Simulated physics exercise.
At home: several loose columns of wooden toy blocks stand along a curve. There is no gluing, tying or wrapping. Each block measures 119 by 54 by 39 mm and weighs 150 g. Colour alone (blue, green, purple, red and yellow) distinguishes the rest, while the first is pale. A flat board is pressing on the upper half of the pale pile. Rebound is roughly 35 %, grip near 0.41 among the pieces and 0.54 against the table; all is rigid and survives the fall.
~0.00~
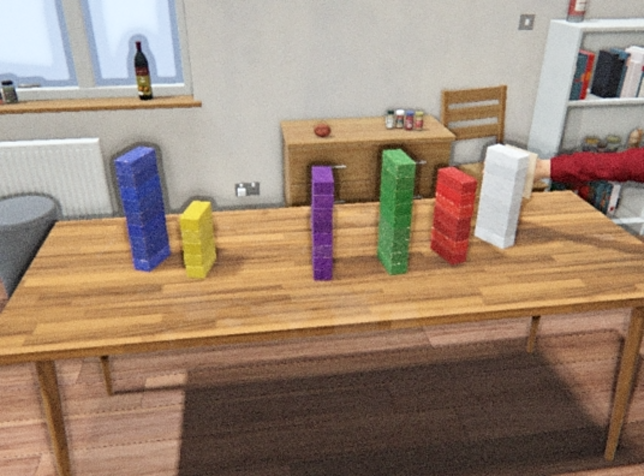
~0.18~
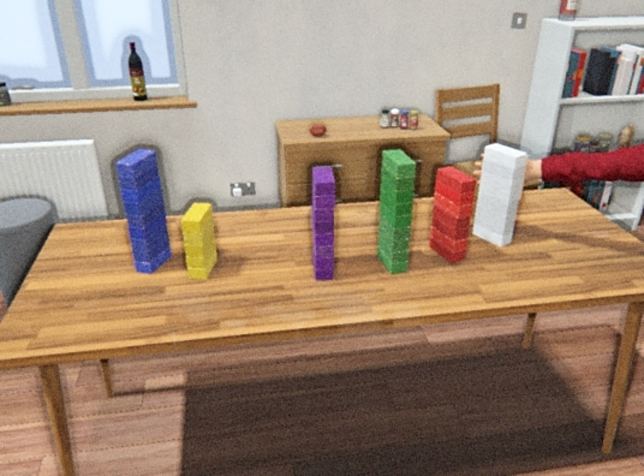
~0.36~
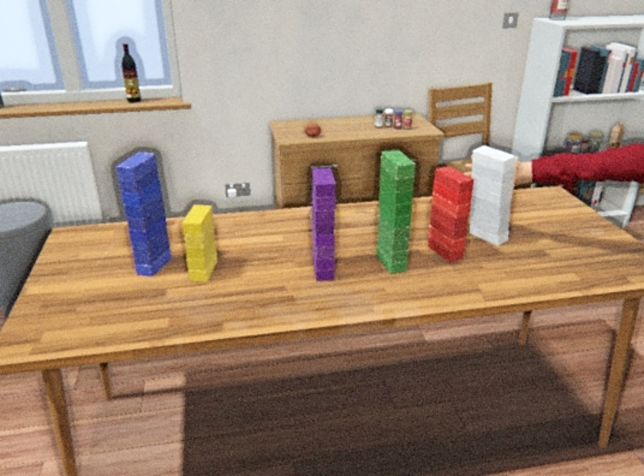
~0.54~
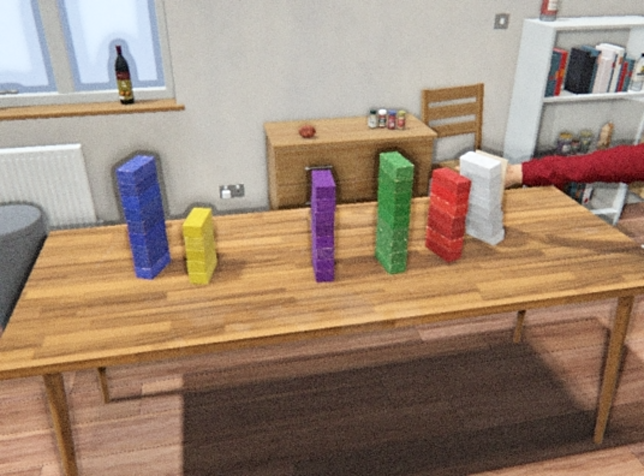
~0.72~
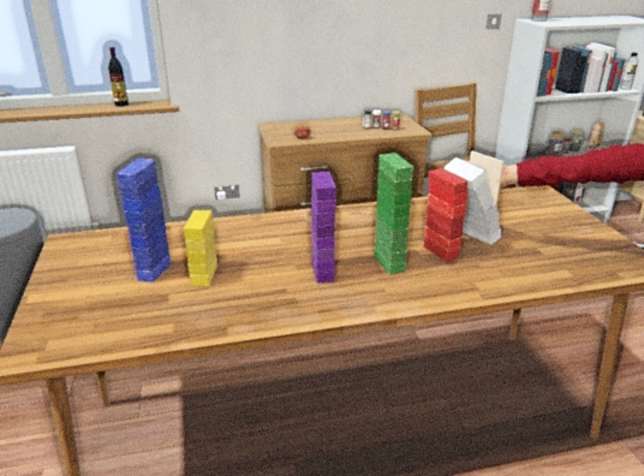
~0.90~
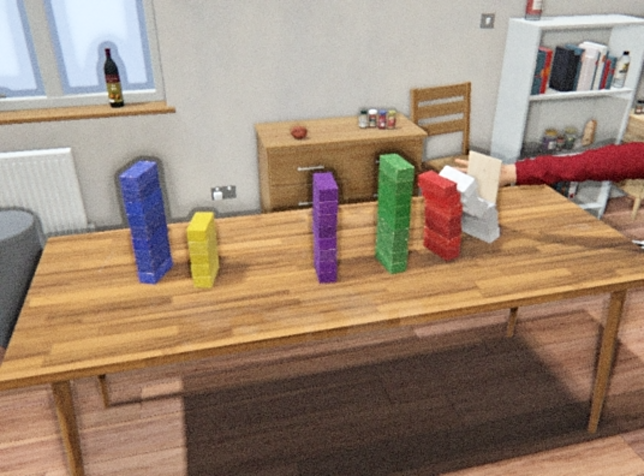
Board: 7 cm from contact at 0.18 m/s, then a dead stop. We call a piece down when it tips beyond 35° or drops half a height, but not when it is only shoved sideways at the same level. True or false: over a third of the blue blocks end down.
False.
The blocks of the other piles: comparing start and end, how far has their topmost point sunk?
0 cm.
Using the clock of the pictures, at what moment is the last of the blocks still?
Around 3.0 s.
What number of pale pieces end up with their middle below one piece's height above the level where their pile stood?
3 of them.
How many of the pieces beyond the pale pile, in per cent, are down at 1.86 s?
60 %.
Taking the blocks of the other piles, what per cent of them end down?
My estimate is roughly 70 per cent.
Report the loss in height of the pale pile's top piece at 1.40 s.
Some 22 centimetres.
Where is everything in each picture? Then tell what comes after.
In the first frame (each place is the centre of the face we see best; the camera moves round a little), board (534, 171) 36 mm short; top blue block (145, 162); top red block (449, 182); the others all in place.
In the second frame, board (525, 172) 4 mm short; top blue block (146, 164).
In the third frame, board (515, 173) 29 mm in, top of the pale pile leaning 5°; top blue block (146, 167); the others all in place.
In the fourth frame, board (505, 177) 6 cm in, top of the pale pile leaning 11°; top blue block (146, 171); the others all in place.
In the fifth frame, board (501, 177) 7 cm in, stopped, top of the pale pile leaning 26°; top blue block (146, 174); top red block (441, 184) moved 7 mm; one has shifted.
In the sixth frame, board (499, 177) 7 cm in, stopped, top of the pale pile leaning 40°; top blue block (148, 176); top red block (431, 187) tilted 4°; steepest lean 4°, the block at (434, 197); 6 have shifted.
By 1.40 s, 4 of the pale pile down; none of the 9 blue blocks down (7 of 38 in all colours); top blue block unmoved; top red block tilted 30°, 50 mm lower.
By 1.86 s, 4 of the pale pile down; none of the 9 blue blocks down (22 of 38 in all colours); top blue block unmoved; top green block on its side.
When it is over (3.1 s), 4 of the pale pile down; none of the 9 blue blocks down (26 of 38 in all colours); top blue block unmoved; top yellow block upside down. That is 0 per cent. In pixels of the last frame, middles, top blue block near (139, 175), top yellow block near (226, 253).
